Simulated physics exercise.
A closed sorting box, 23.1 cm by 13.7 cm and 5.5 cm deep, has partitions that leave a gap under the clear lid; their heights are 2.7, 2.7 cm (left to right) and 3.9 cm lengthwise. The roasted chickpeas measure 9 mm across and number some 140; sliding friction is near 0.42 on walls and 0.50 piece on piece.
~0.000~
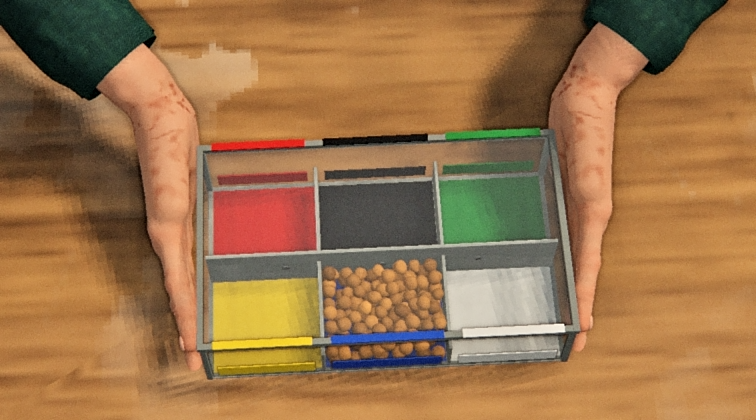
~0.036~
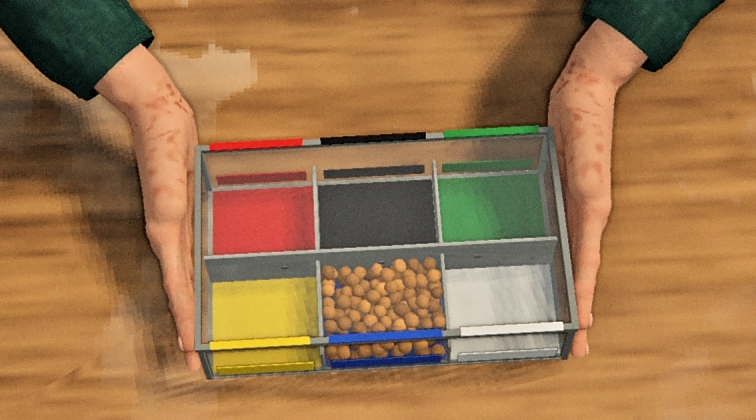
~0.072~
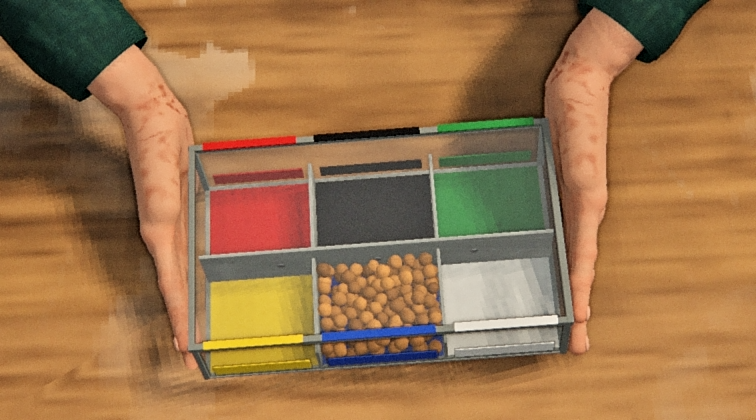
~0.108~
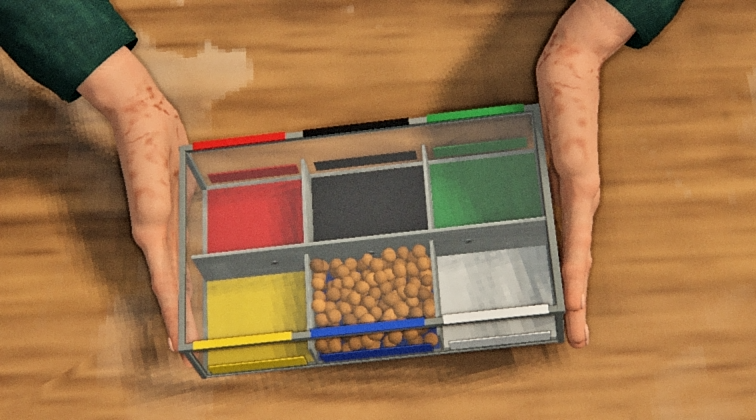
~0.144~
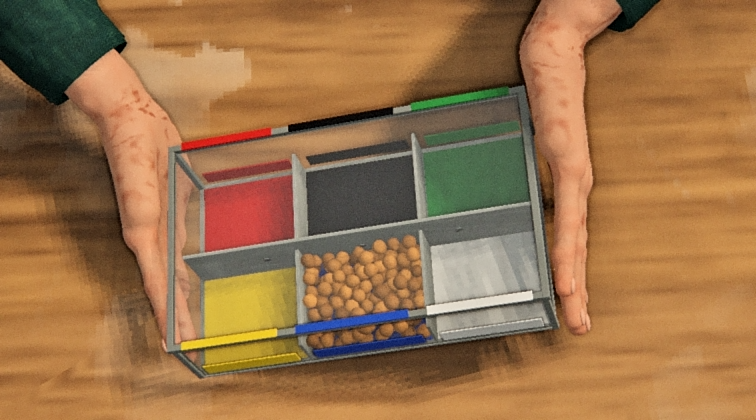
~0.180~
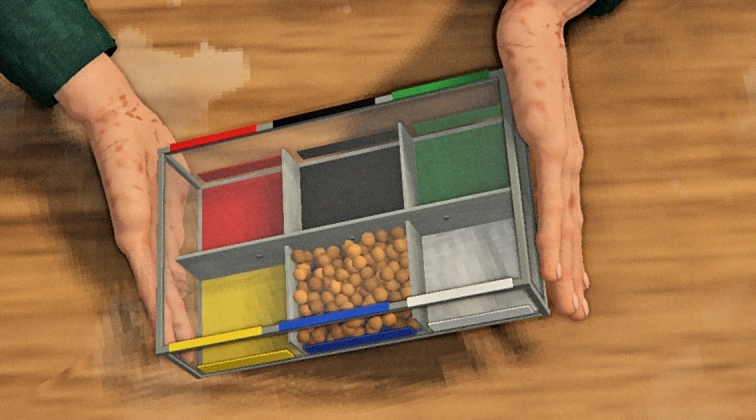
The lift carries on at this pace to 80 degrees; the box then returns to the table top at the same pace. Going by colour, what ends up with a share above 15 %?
Red: Under, blue: Over, green: Under, yellow: Over, white: Under, black: Under.
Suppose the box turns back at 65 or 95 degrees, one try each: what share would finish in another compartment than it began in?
About 35 and 85 per cent.
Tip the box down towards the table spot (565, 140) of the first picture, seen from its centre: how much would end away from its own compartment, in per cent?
About 60 per cent.
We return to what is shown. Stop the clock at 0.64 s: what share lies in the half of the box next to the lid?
Some 50 per cent.
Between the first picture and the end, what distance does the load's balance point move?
Roughly 7.5 cm.
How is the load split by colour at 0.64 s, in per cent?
Red 0, blue 65, green 0, yellow 35, white 0, black 0.
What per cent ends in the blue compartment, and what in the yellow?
Blue 35, yellow 60.
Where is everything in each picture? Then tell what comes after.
Box tilt 0 degrees, front corners at (203, 345) and (573, 327); blue 100 %, in the first picture.
Box tilt 1 degrees, front corners at (201, 345) and (571, 325), in the second picture.
Box tilt 4 degrees, front corners at (195, 345) and (567, 318), lowest corner left front, in the third picture.
Box tilt 8 degrees, front corners at (185, 345) and (557, 307), lowest corner left front, in the fourth picture.
Box tilt 14 degrees, front corners at (174, 346) and (542, 293), lowest corner left front, in the fifth picture.
Box tilt 20 degrees, front corners at (163, 348) and (523, 280), lowest corner left front; blue 100 %. The box's pace is about 165 degrees a second, in the sixth picture.
After 0.64 s, tilt 79 degrees; blue 65 %, yellow 35 %.
Then, at 0.94 s, tilt 33 degrees; red 5 %, blue 35 %, yellow 60 %.
Then, at 1.35 s, tilt 0 degrees; red 5 %, blue 35 %, yellow 60 %.
In the end, at 2.0 s, red 5 %, blue 35 %, green 0 %, yellow 60 %, white 0 %, black 0 %.
